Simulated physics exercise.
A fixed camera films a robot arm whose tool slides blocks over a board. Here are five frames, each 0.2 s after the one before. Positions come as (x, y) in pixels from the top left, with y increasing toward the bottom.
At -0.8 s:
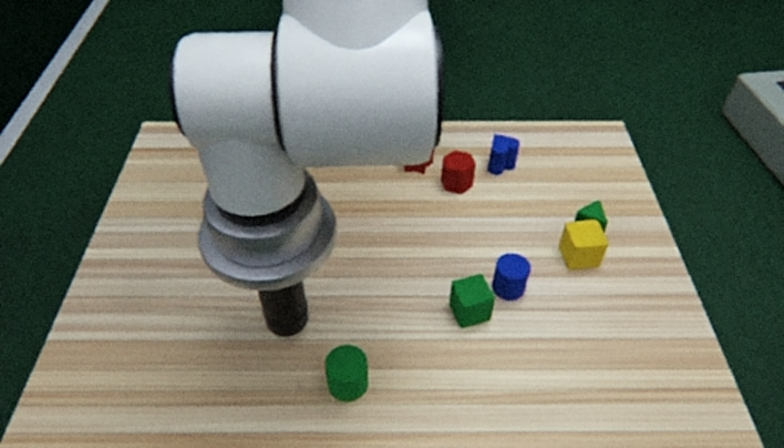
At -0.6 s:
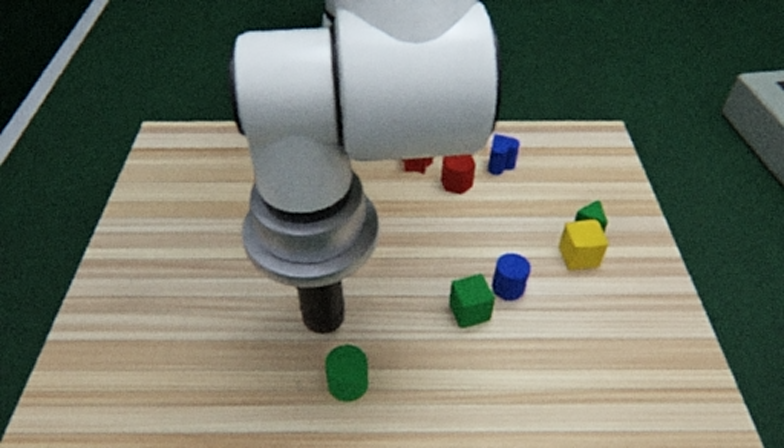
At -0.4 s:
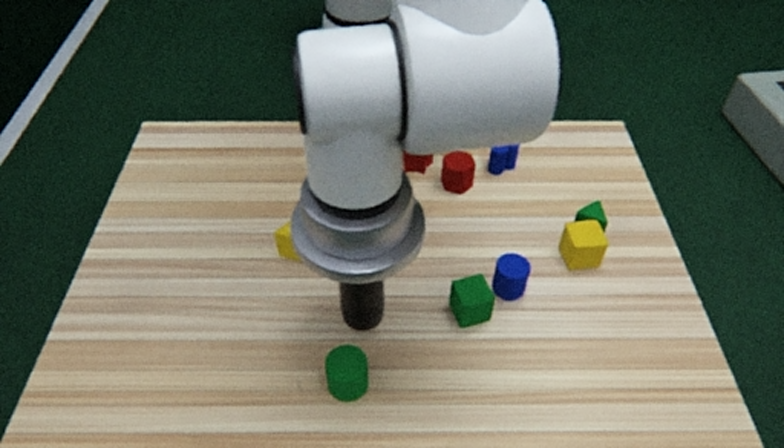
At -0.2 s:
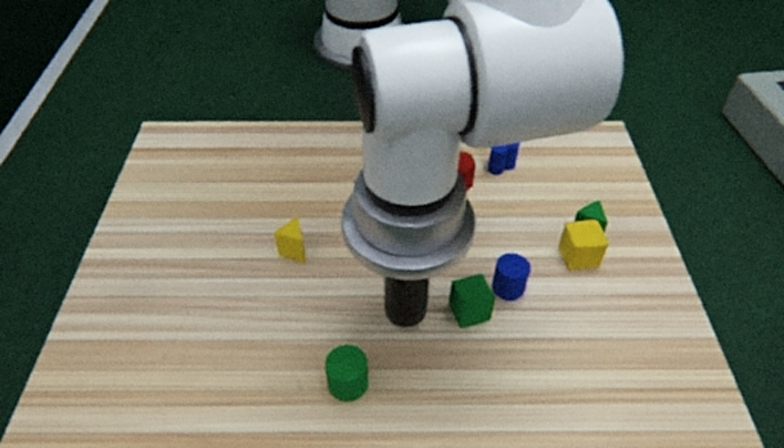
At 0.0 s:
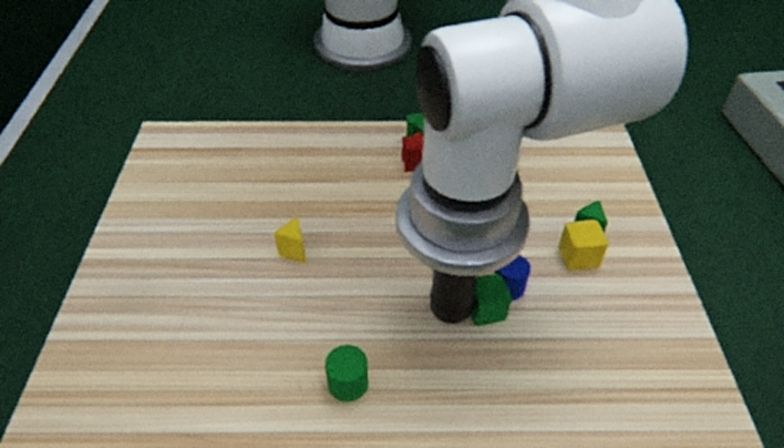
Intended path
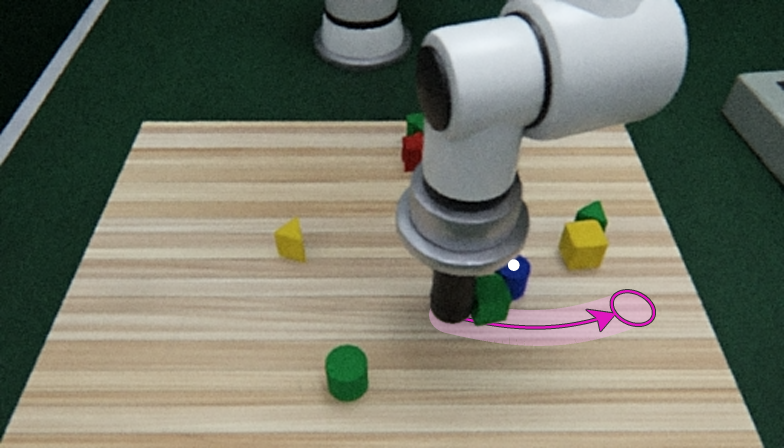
We see a white robot arm with a dark cylindrical tool move rightward over a wooden board scattered with coloured blocks, passing behind a green cylinder, then nudging a green cube slightly right beside a blue cylinder.
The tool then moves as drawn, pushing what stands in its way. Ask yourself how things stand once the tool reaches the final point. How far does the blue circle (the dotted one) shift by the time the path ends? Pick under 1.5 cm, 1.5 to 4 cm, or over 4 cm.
The move is medium, 1.5 to 4 cm.
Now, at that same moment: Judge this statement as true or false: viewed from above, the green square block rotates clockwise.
That claim is false.
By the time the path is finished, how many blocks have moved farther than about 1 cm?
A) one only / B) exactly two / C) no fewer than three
I'll go with B - exactly two.
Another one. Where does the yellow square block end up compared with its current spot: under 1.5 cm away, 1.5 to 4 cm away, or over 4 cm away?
Offset: Below 1.5 cm.
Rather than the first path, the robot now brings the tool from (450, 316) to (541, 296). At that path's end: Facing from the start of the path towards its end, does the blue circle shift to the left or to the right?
Left.
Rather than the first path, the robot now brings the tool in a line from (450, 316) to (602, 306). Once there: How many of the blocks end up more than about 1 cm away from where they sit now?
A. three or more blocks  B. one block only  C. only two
I'll go with C - only two.
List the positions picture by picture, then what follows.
The first frame shows tool's lower end at (288, 320); green square block at (473, 289); blue circle at (514, 265); yellow square block at (587, 233).
The second frame shows tool at (324, 317); blocks still.
The third frame shows tool at (363, 314); blocks still.
The fourth frame shows tool at (406, 311); blocks still.
The fifth frame shows tool at (451, 307); green square block at (490, 288); blue circle at (514, 265); yellow square block at (587, 233).
Drawn move, from (450, 316) via (514, 327) and (577, 324), ending at (633, 308); the dot is on the blue circle.
On the path given first. One third of the way, tool at (517, 318); green square block at (550, 286), turned 35° anticlockwise; blue circle at (534, 256).
Two thirds of the way, tool at (581, 315); green square block at (576, 271), turned 75° anticlockwise; blue circle at (534, 256).
At the end, tool at (637, 299); green square block at (577, 269), turned 85° anticlockwise; blue circle at (534, 256); yellow square block still.
